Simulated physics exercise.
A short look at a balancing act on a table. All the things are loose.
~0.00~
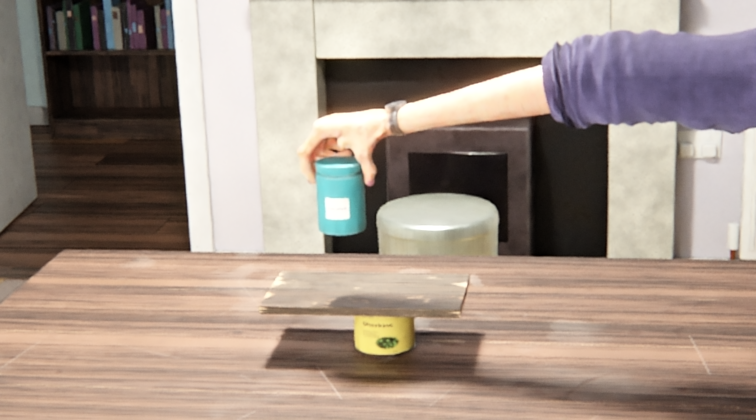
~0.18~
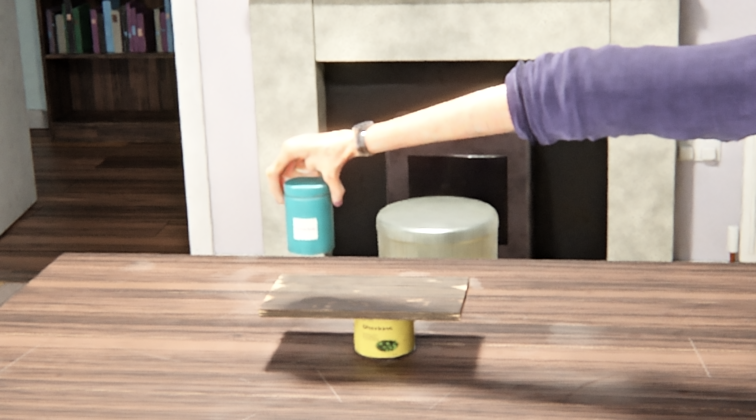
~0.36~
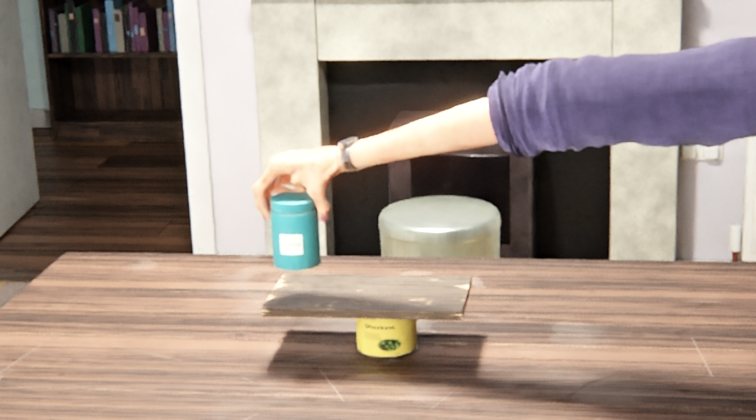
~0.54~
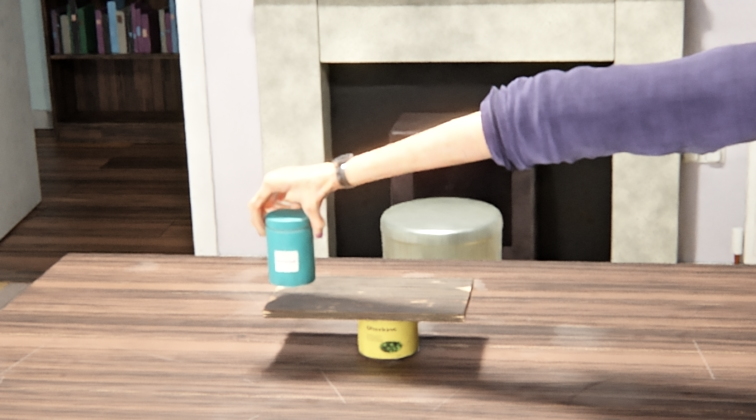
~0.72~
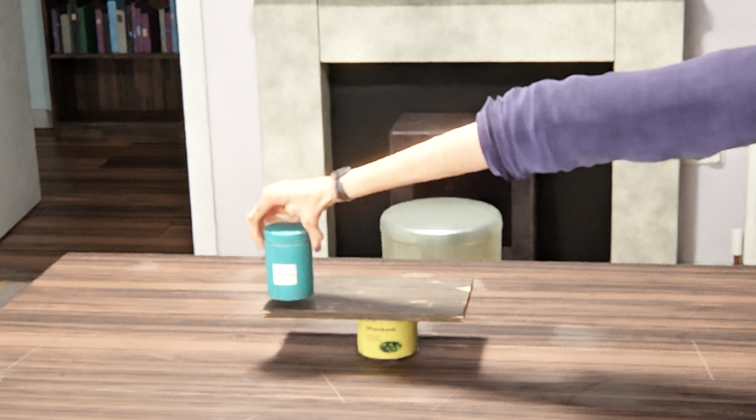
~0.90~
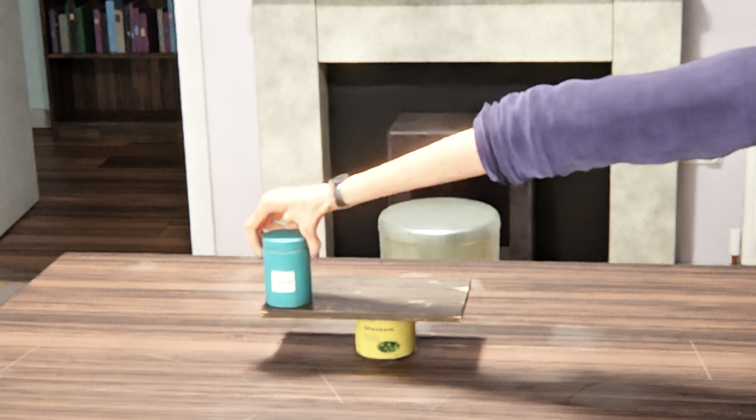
A hand carried a turquoise jar left and down through the air, then set it on the left end of a flat board resting on a yellow tub, keeping hold of it.
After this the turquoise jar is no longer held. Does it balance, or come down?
Outcome: The stack loses its balance.
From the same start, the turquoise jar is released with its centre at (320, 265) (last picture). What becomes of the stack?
Then it comes apart.
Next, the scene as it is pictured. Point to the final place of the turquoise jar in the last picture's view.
At about (194, 347).
After 1.30 s, turquoise jar now fallen; black board turned 37° from how it was put.
After 1.50 s, black board turned 19° from how it was put.
In the end (3.5 s), fallen, turquoise jar; the other 2 unmoved. At the end, from the last picture's camera, turquoise jar near (194, 347). The stack comes apart.
